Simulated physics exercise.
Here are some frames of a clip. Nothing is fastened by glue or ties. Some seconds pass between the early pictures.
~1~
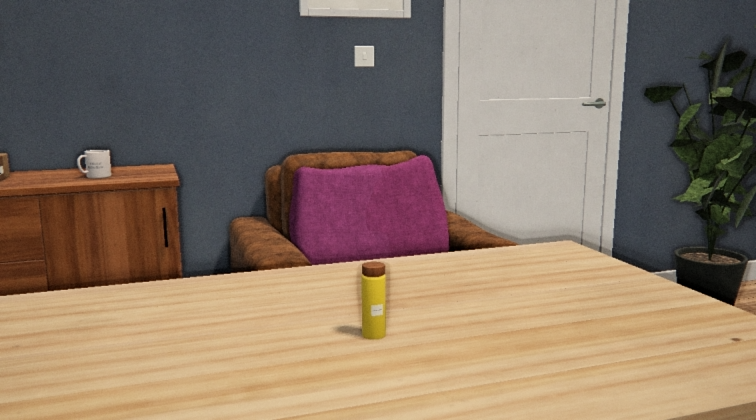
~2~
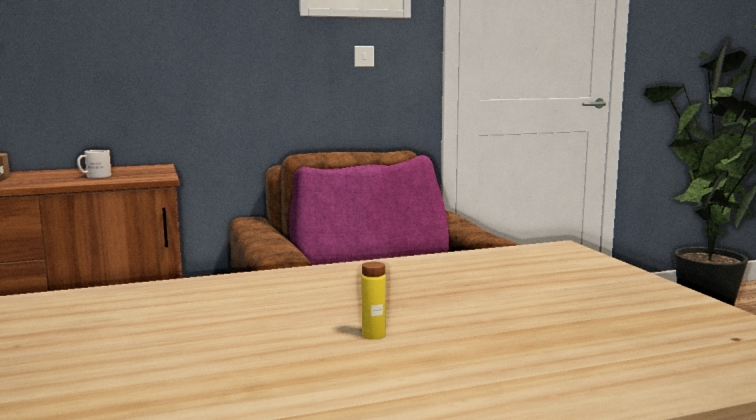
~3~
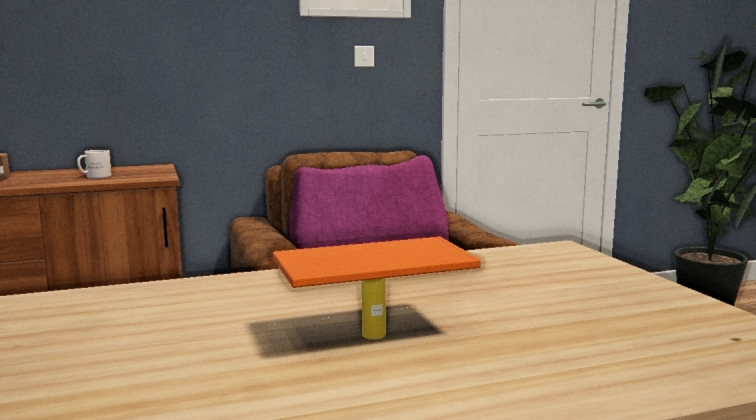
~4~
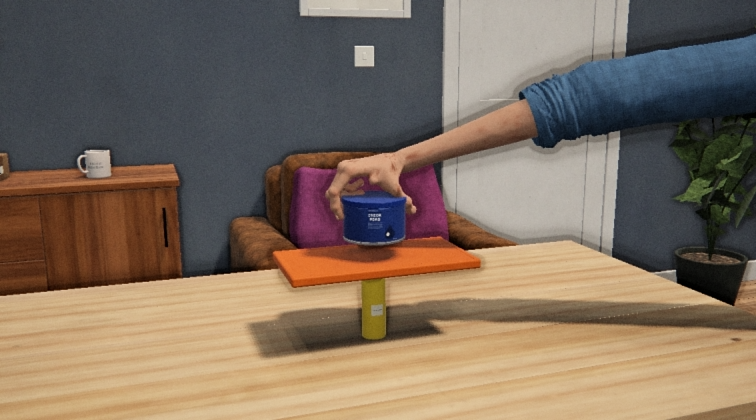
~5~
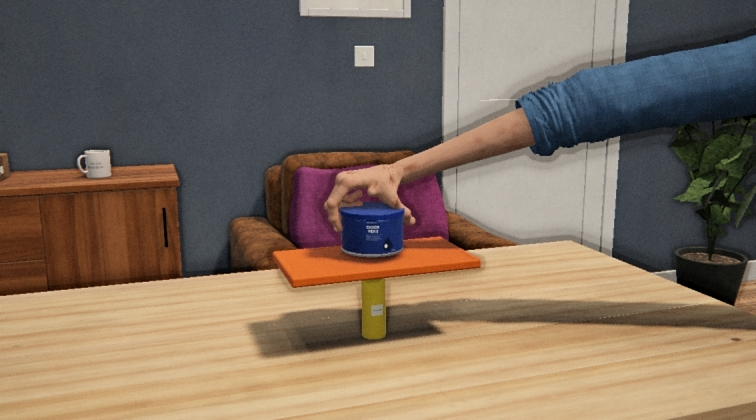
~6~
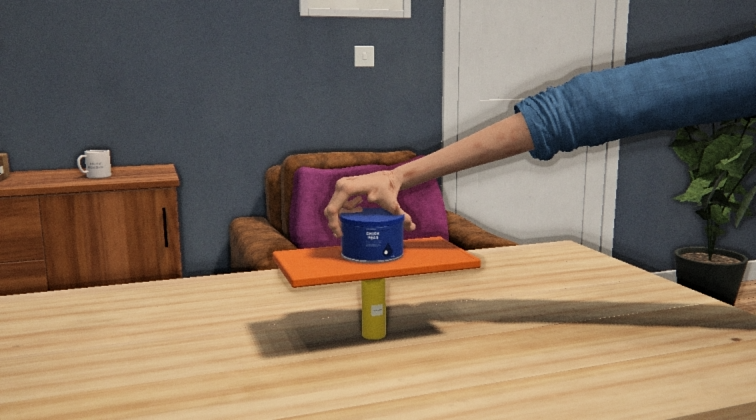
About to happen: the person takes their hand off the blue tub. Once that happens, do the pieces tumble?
No.
Then, 0.20 s past the last view, nothing moves.
Then, 0.50 s past the last view, blue tub resting near (372, 235).
Finally, all 3 still in place. Final places as the last picture's camera would see them, blue tub near (372, 235). The stack holds.
